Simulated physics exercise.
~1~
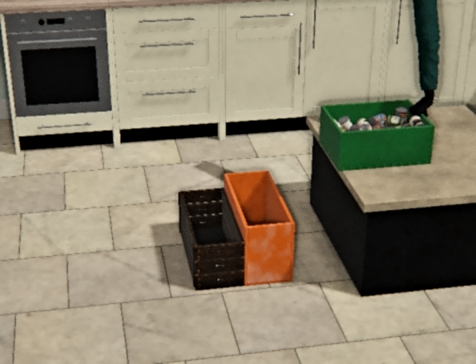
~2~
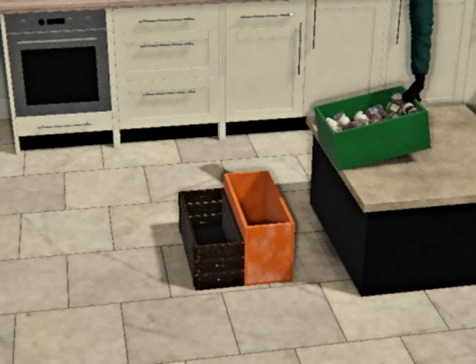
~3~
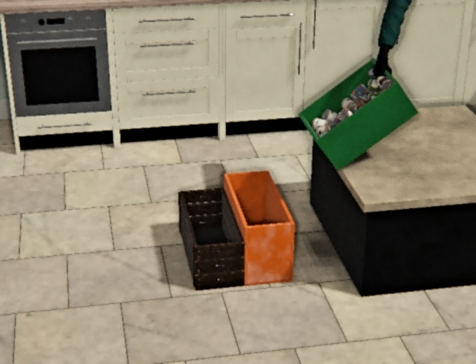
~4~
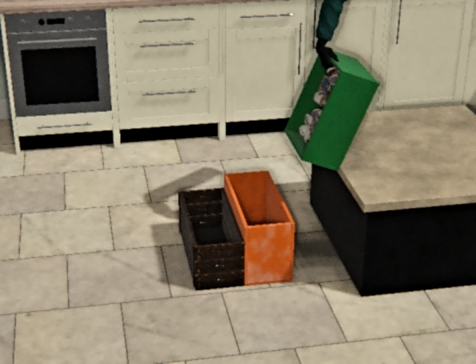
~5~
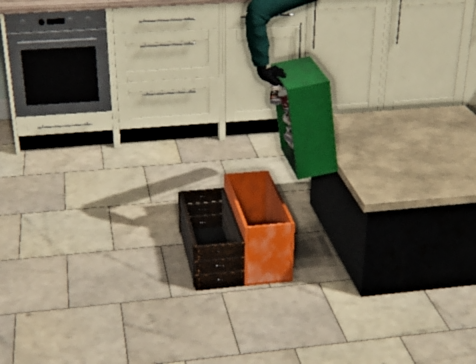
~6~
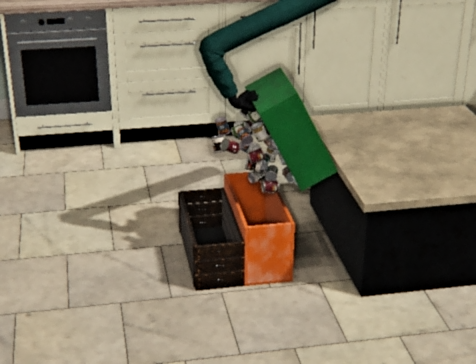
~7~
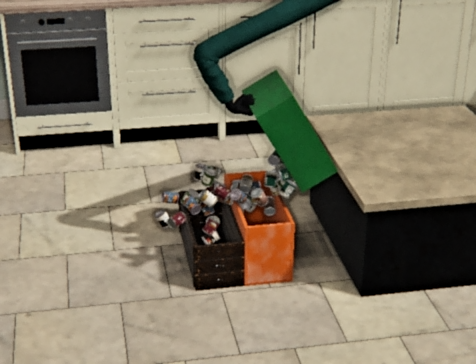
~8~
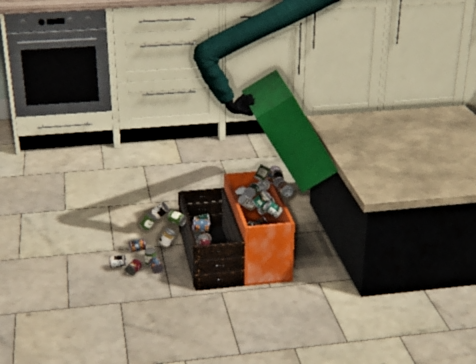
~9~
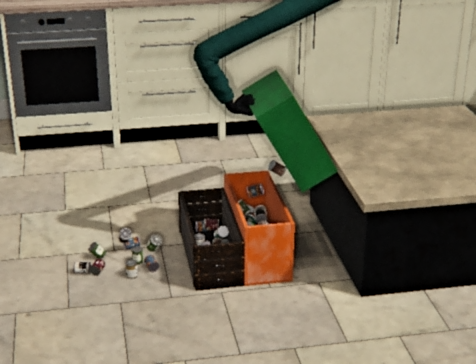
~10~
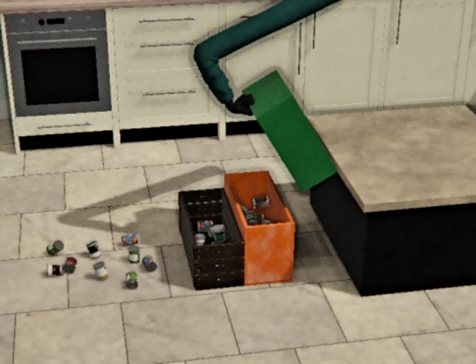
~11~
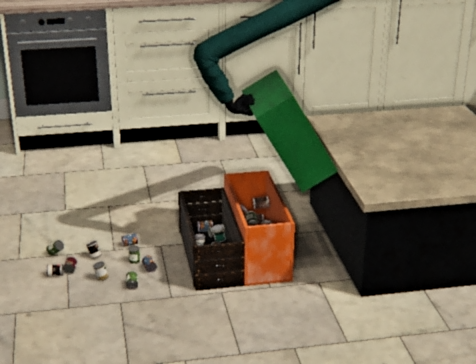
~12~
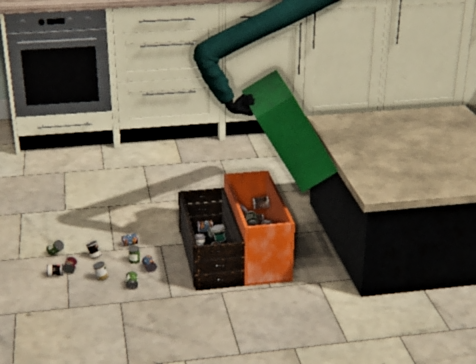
A green robotic arm tipped a green tote of small tins over the edge of a bench, spilling them toward an orange tub and a black trough; most landed in the two containers, while several rolled left and settled on the floor.
